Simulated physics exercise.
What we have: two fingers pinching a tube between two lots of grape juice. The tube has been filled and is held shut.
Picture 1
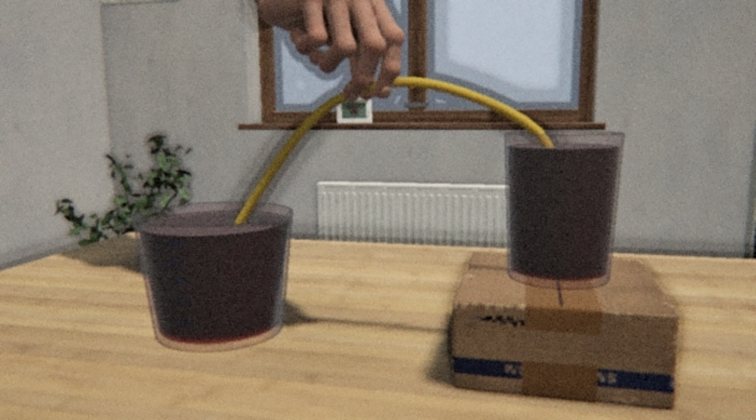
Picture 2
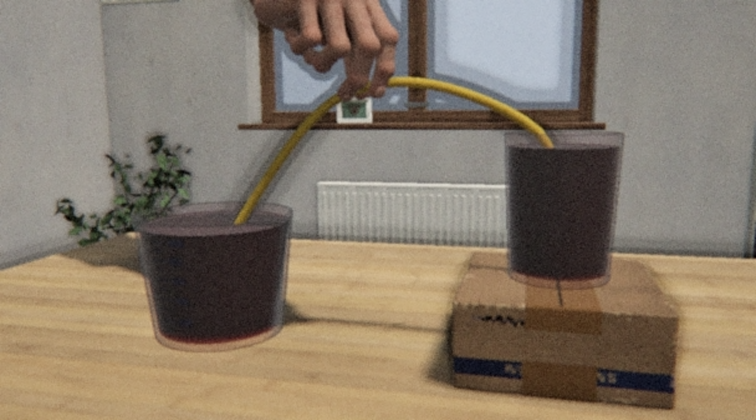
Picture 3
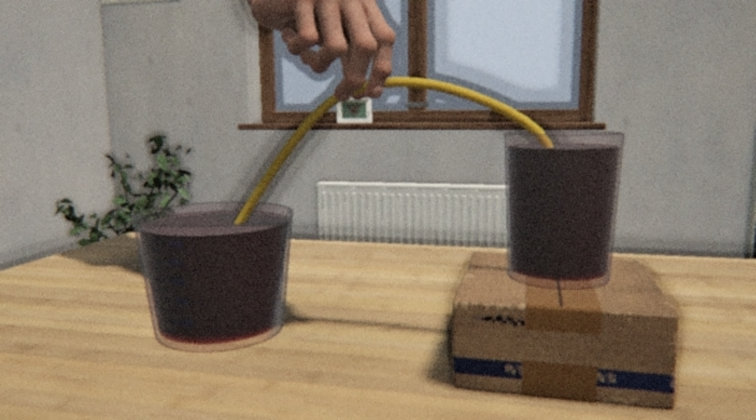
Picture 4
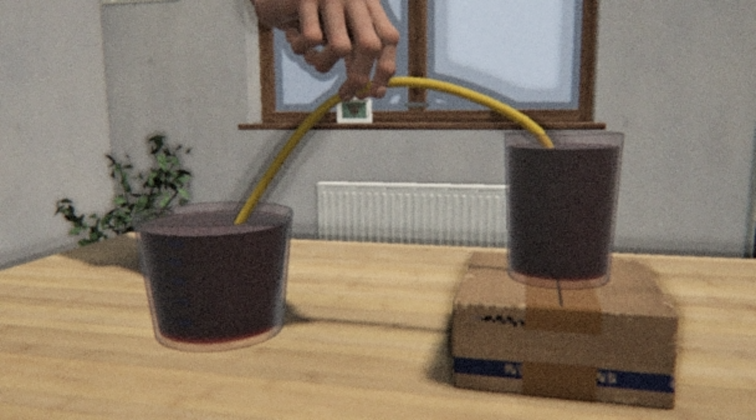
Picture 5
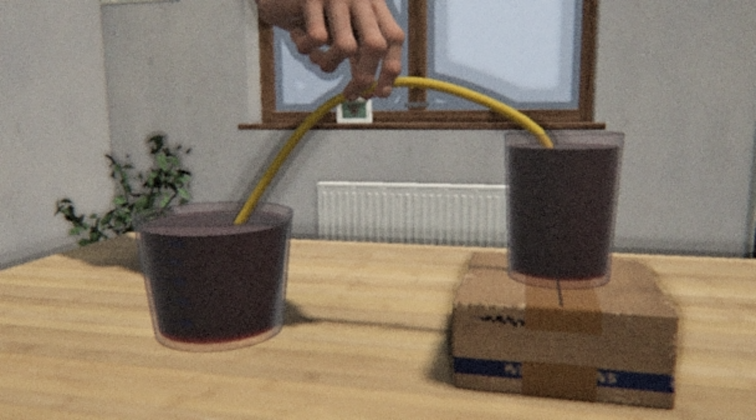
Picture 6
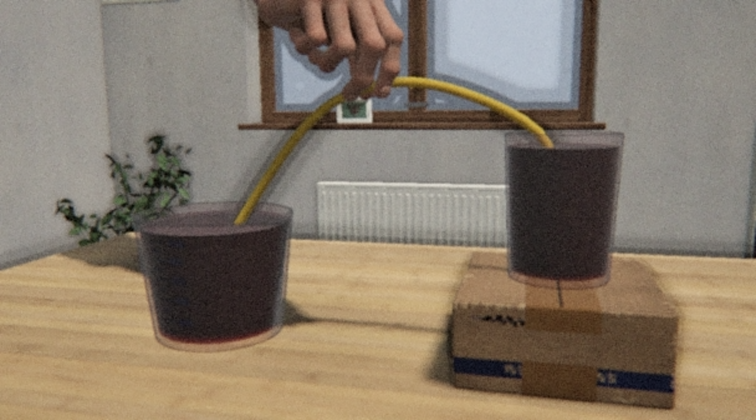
On a wooden table, a hand pinches a yellow tube linking two containers, barely moving.
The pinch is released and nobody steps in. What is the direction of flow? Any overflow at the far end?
The grape juice goes leftwards; the receiving one overflows.
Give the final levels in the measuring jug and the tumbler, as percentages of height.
In turn 100 and 35 per cent.
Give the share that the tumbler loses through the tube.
Some 65 per cent.
Shortly, the measuring jug is full to the brim; the tumbler is about two thirds full.
Then, the measuring jug is full to the brim; the tumbler is about half full; the lower one has lost some.
At the finish, the measuring jug is full to the brim; the tumbler is about a third full; the lower one has lost some; the two surfaces are level.
